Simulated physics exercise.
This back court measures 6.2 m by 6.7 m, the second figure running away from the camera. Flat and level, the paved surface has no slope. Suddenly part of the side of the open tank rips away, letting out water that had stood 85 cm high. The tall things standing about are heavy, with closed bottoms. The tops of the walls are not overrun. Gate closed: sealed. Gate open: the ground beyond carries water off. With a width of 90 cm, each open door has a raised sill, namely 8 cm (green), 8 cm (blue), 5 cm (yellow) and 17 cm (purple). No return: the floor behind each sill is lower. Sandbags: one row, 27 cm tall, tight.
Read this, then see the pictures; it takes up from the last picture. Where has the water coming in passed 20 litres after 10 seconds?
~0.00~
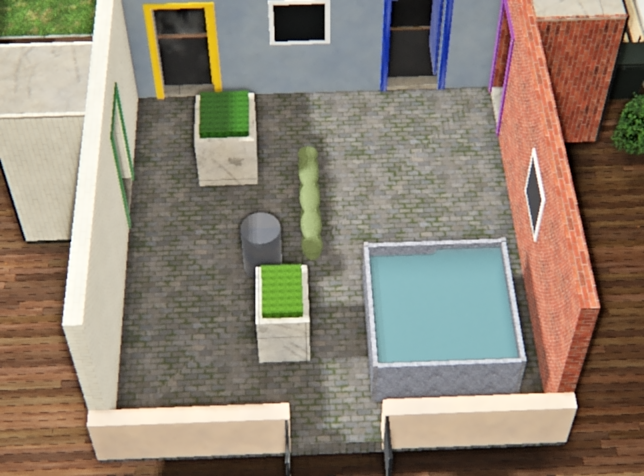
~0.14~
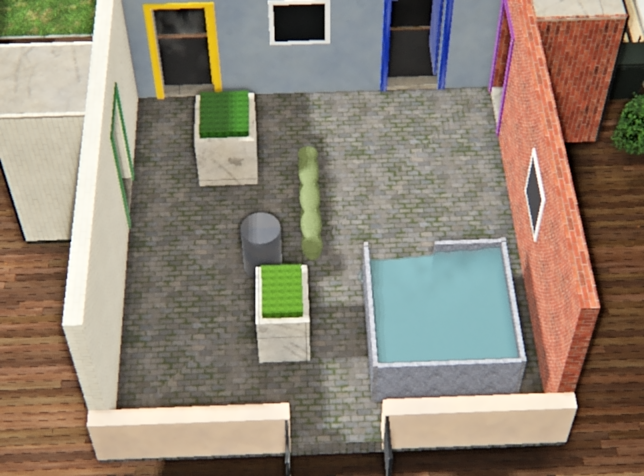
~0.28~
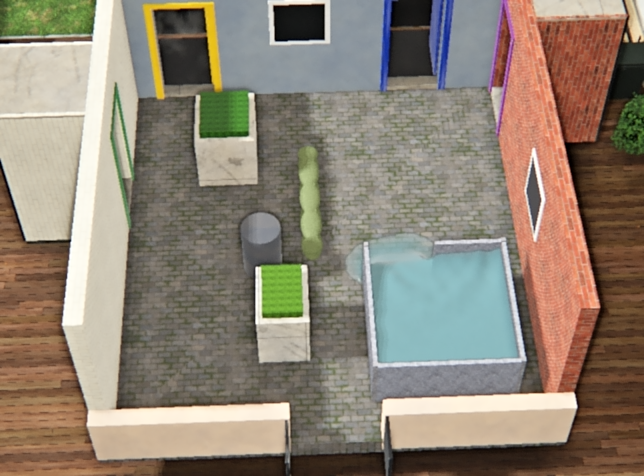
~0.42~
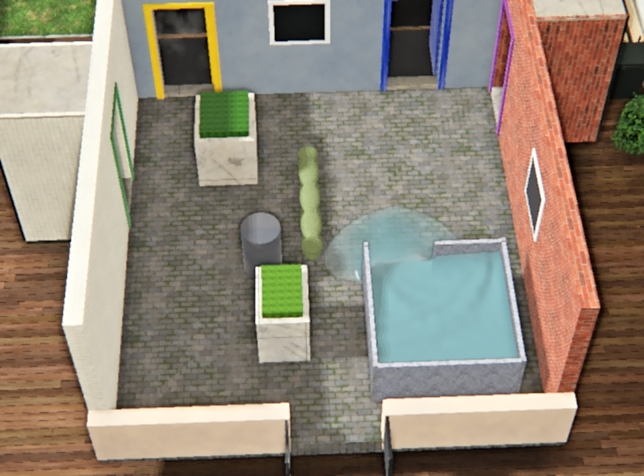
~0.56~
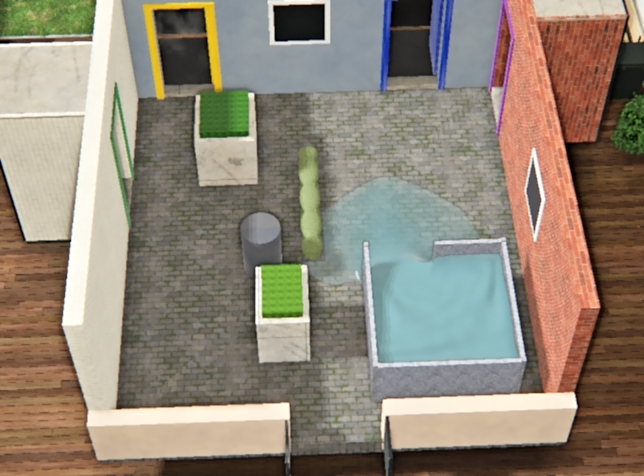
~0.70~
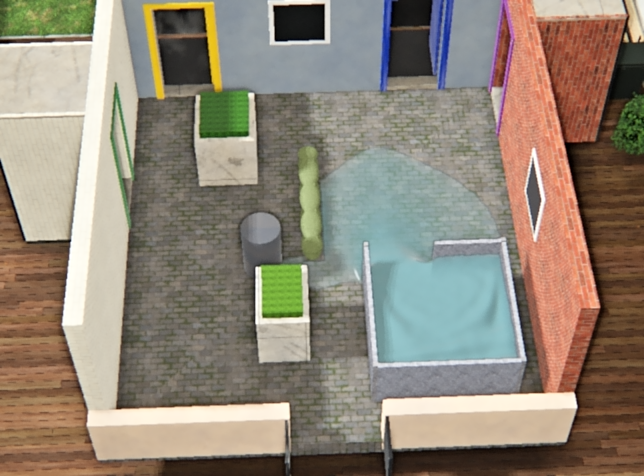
At the end, the green door will hold enough water back; the blue door will not hold enough water back; the yellow door will not hold enough water back; the purple door will not hold enough water back.
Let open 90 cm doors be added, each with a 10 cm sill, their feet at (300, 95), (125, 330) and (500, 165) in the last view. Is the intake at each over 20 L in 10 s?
Check each in turn: The first succeeds, the second fails, the third succeeds.
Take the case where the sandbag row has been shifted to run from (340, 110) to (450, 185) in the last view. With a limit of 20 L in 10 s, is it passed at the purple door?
Against that limit the purple door lands on the low side.
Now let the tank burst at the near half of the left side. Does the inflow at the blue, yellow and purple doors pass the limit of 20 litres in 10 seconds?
Door blue stays within, door yellow goes beyond, door purple stays within.
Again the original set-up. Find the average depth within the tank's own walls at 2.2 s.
Mean depth: Some 46 cm.
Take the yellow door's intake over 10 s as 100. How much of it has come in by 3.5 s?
Some 0 per cent by then.
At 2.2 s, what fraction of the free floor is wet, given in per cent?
Roughly 40 percent.
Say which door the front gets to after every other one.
Looks like the green door.
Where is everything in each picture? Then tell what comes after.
The open tank at (442, 304) is whole and still, 85 cm deep, in the first picture.
The front is at a hidden place, 0.5 m from the gap on the open tank's far side; 0.2 m2 of floor is under water; 85 cm left at the back of the open tank, in the second picture.
The front is at (415, 238), 0.9 m from the gap on the open tank's far side; 0.9 m2 of floor is under water; 85 cm left at the back of the open tank, in the third picture.
The front is at (397, 210), 1.5 m from the gap on the open tank's far side; 2.1 m2 of floor is under water; 84 cm left at the back of the open tank, in the fourth picture.
Water pours out on the open tank's far side and has run 2.1 m, to (376, 182); typically 6 cm deep outside, 78 cm at the open tank's back, in the fifth picture.
Water pours out on the open tank's far side and has run 2.7 m, to (370, 153); typically 6 cm deep outside, 71 cm at the open tank's back, in the sixth picture.
After 1.4 s water covers 35 % of the floor and is deepest (43 cm) near (392, 272); green door not reached, blue door 12 cm at the sill, 5 L in, yellow door not reached, purple door 2 cm at the sill, 0 L in.
After 2.2 s water covers 40 % of the floor and is deepest (48 cm) near (354, 92); green door not reached, blue door 27 cm at the sill, 79 L in, yellow door 2 cm at the sill, 0 L in, purple door 20 cm at the sill, 0 L in.
After 3.5 s water covers 45 % of the floor and is deepest (29 cm) near (355, 99); green door 2 cm at the sill, 0 L in, blue door 24 cm at the sill, 208 L in, yellow door 6 cm at the sill, 0 L in, purple door 21 cm at the sill, 37 L in.
After 6.0 s water covers 75 % of the floor and is deepest (22 cm) near (487, 88); green door 6 cm at the sill, 0 L in, blue door 15 cm at the sill, 322 L in, yellow door 10 cm at the sill, 30 L in, purple door 16 cm at the sill, 60 L in.
After 10.0 s water covers 95 % of the floor and is deepest (14 cm) near (542, 408); green door 5 cm at the sill, 0 L in, blue door 12 cm at the sill, 364 L in, yellow door 11 cm at the sill, 120 L in, purple door 12 cm at the sill, 62 L in.
